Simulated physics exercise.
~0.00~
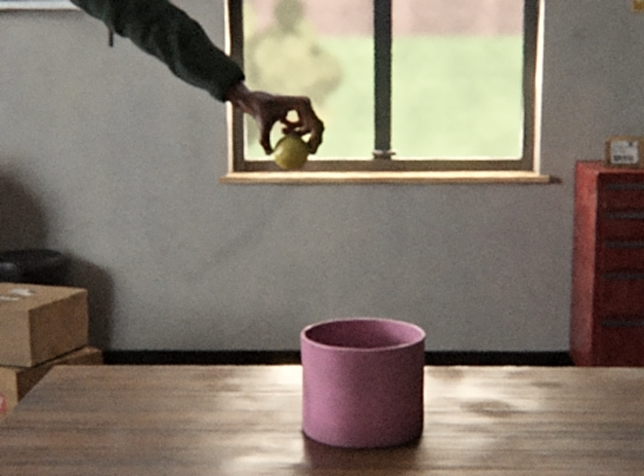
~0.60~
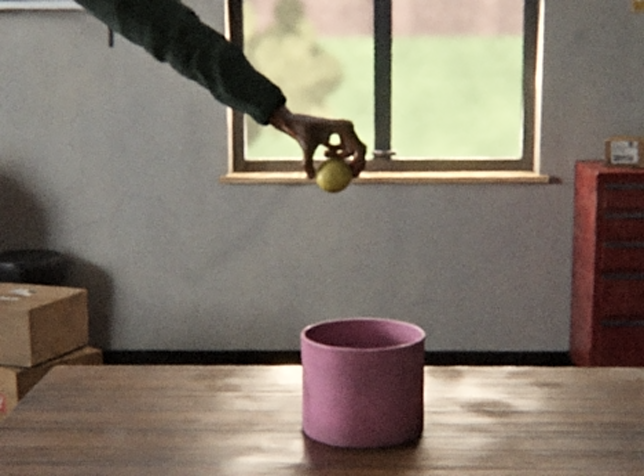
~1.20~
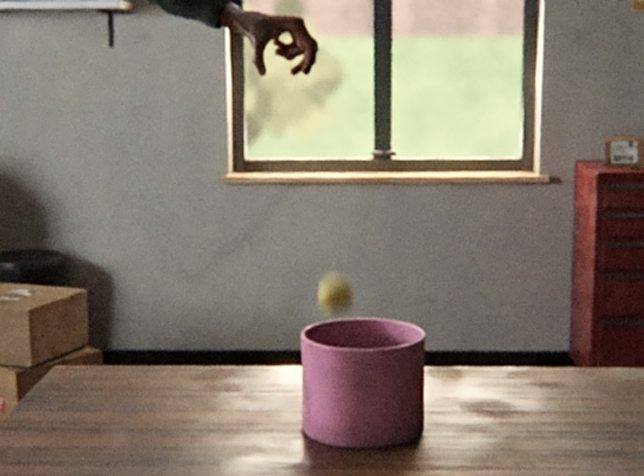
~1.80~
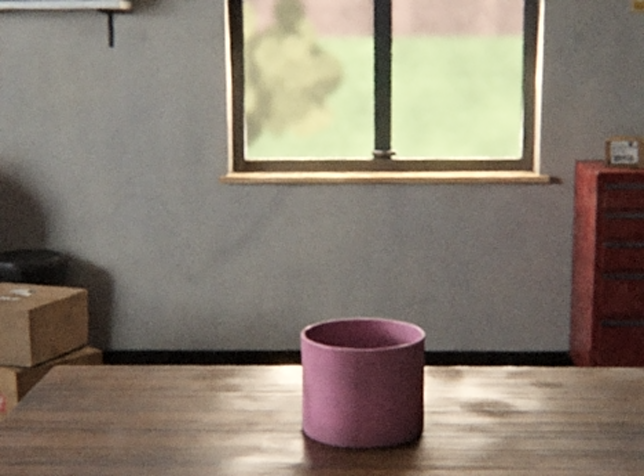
A lemon held in someone's fingertips moved right and down until it was above a purple pot on a wooden table, then the hand let go and drew back, and the lemon fell into the pot and dropped out of sight.
